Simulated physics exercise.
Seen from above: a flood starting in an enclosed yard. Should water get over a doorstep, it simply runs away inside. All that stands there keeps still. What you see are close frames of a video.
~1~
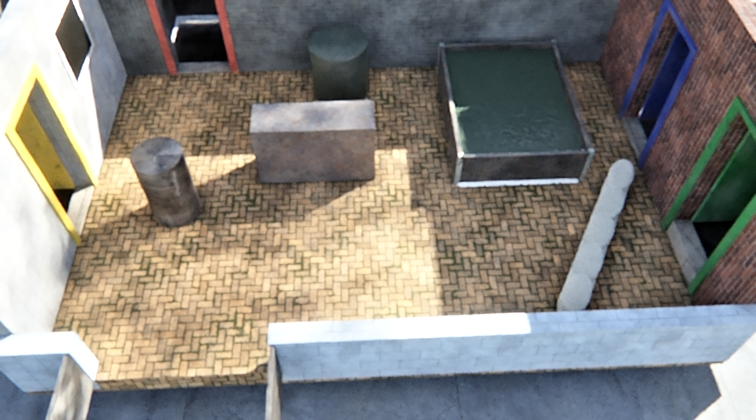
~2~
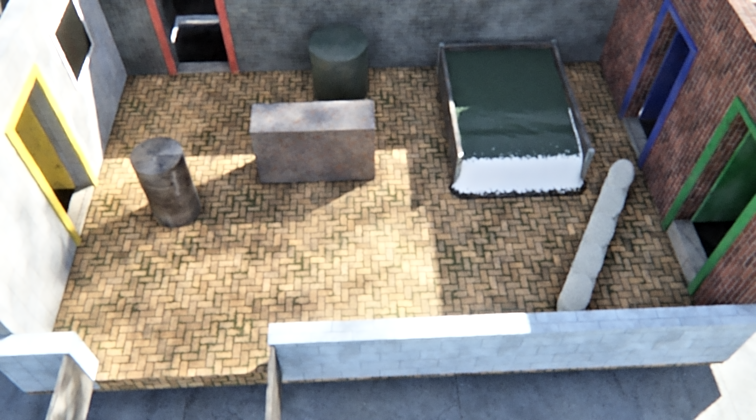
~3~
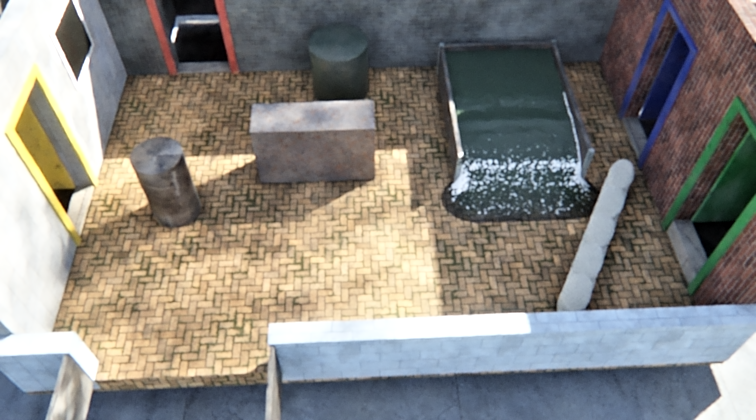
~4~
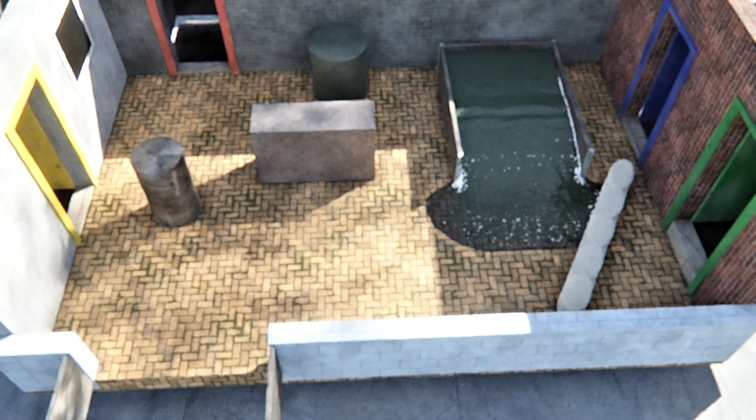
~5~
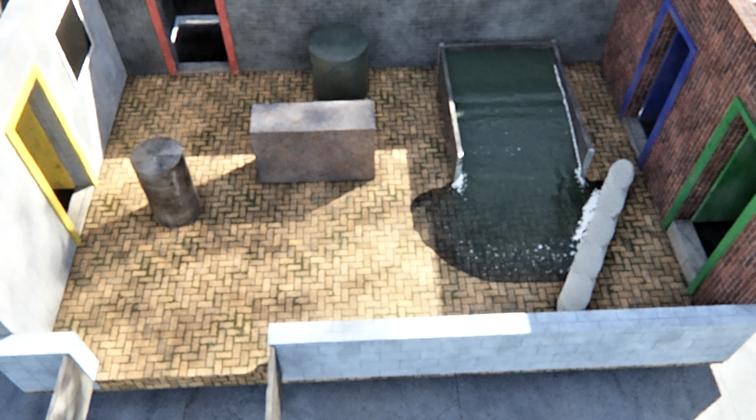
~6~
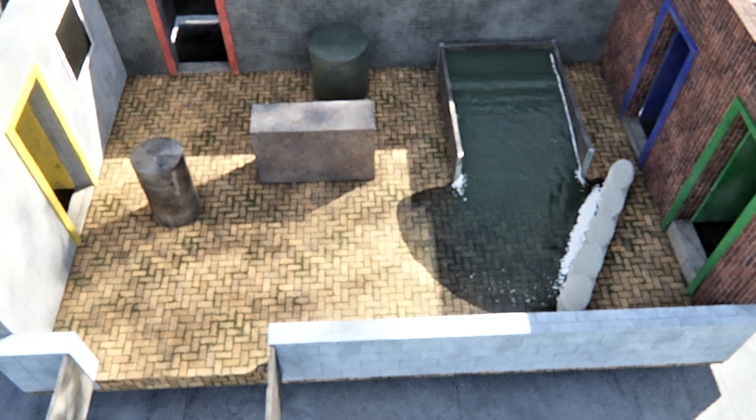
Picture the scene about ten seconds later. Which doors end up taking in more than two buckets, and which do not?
Green door: Inside the limit. Blue door: Inside the limit. Red door: Past the limit. Yellow door: Past the limit.
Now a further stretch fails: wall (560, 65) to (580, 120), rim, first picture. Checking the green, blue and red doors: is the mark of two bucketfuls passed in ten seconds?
The green door falls short, the blue door exceeds the limit and the red door falls short.
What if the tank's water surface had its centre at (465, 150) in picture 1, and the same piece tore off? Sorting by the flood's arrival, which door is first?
It's the green one.
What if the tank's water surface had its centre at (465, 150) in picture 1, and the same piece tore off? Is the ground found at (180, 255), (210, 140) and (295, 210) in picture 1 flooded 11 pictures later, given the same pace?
Well, in the order you listed them, they'd be unreached, unreached and unreached.
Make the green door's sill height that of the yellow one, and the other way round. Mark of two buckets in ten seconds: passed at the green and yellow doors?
The green door stays within the limit, while the yellow door stays within the limit.
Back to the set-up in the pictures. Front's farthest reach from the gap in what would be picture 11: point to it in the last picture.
I reckon the front has reached (411, 347) by then.
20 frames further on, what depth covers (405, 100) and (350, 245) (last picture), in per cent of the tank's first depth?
The first spot is at about 0 percent, the second at about 10 percent.
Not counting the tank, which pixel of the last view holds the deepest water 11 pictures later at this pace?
My best guess is roughly (515, 343).
A moment on, water covers 20 % of the floor; the green door not reached, the blue door not reached, the red door not reached, the yellow door not reached.
Next, water covers 25 % of the floor; the green door not reached, the blue door wet at the sill, nothing in, the red door not reached, the yellow door not reached.
Then, water covers 50 % of the floor; the green door wet at the sill, nothing in, the blue door wet at the sill, nothing in, the red door not reached, the yellow door not reached.
Later, water covers 75 % of the floor; the green door wet at the sill, nothing in, the blue door wet at the sill, nothing in, the red door not reached, the yellow door over two buckets in.
In the end, water covers 90 % of the floor; the green door wet at the sill, nothing in, the blue door under two buckets in, the red door over two buckets in, the yellow door over two buckets in.
